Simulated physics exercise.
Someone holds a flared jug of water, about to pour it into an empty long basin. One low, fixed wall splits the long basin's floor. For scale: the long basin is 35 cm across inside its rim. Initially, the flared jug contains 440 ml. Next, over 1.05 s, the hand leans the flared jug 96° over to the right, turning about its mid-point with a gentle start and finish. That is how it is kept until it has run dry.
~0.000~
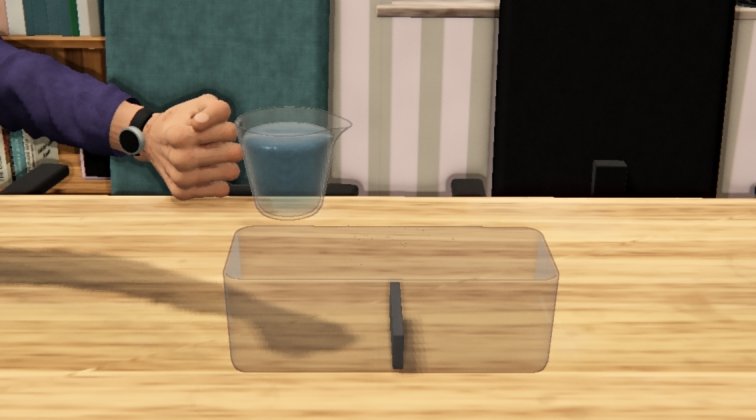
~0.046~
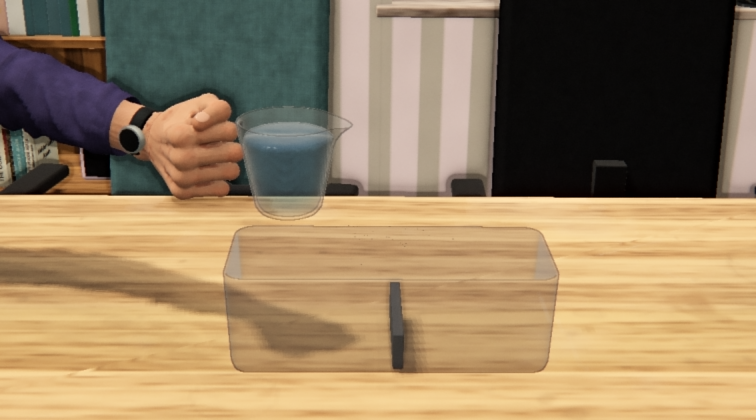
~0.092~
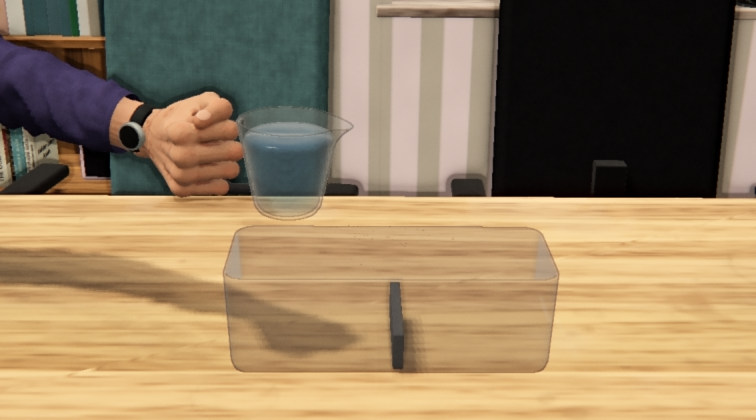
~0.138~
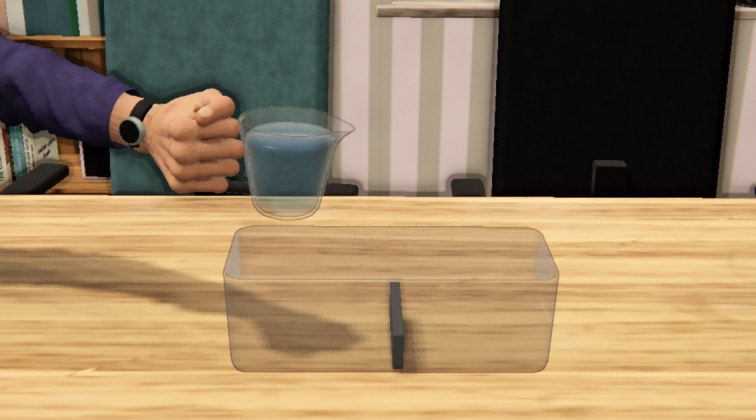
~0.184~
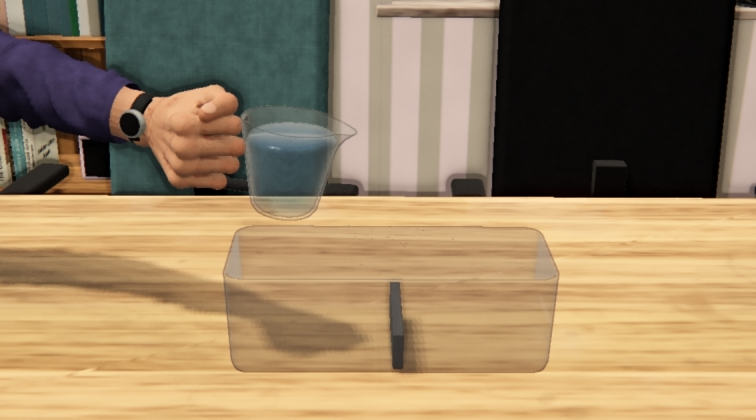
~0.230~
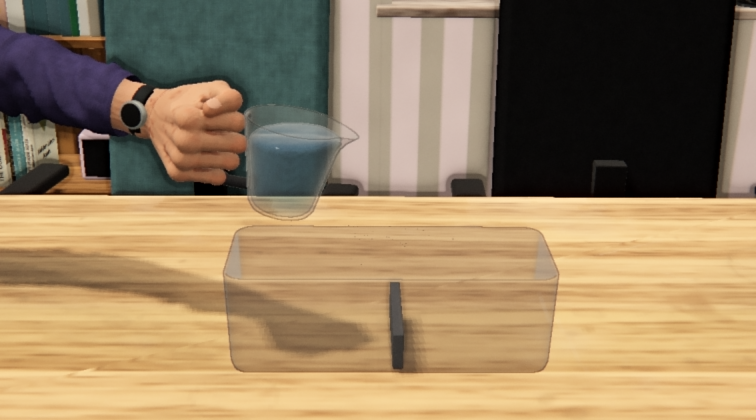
A hand tilts a flared jug of blue water slightly right above an empty basin.
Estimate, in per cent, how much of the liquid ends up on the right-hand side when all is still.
54 %.
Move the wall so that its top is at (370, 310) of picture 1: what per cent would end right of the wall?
In that case, some 90 percent.
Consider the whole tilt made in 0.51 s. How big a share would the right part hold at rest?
In that case, roughly 35 per cent.
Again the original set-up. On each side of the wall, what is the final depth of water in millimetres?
Some 8 mm on the left and some 12 mm on the right.
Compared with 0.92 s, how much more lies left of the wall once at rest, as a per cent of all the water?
It comes to some 26 per cent.
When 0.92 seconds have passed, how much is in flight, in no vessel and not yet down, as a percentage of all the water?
Some 12 % is up in the air.
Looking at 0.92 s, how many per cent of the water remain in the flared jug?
Close to 20 in a hundred.
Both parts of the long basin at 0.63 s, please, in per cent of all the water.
Left roughly 1, right roughly 10.
After 0.63 s the tilt is 62° and 72 per cent is still to pour, 1 is left of the wall and 9 right of it.
After 0.92 s the tilt is 92° and 19 per cent is still to pour, 20 is left of the wall and 49 right of it.
After 1.22 s the tilt is 96° and 1 per cent is still to pour, 44 is left of the wall and 54 right of it.
After 1.55 s the tilt is 96° and 0 per cent is still to pour, 46 is left of the wall and 54 right of it.
In the end 46 per cent lies left of the wall, 54 right of it and 0 outside.
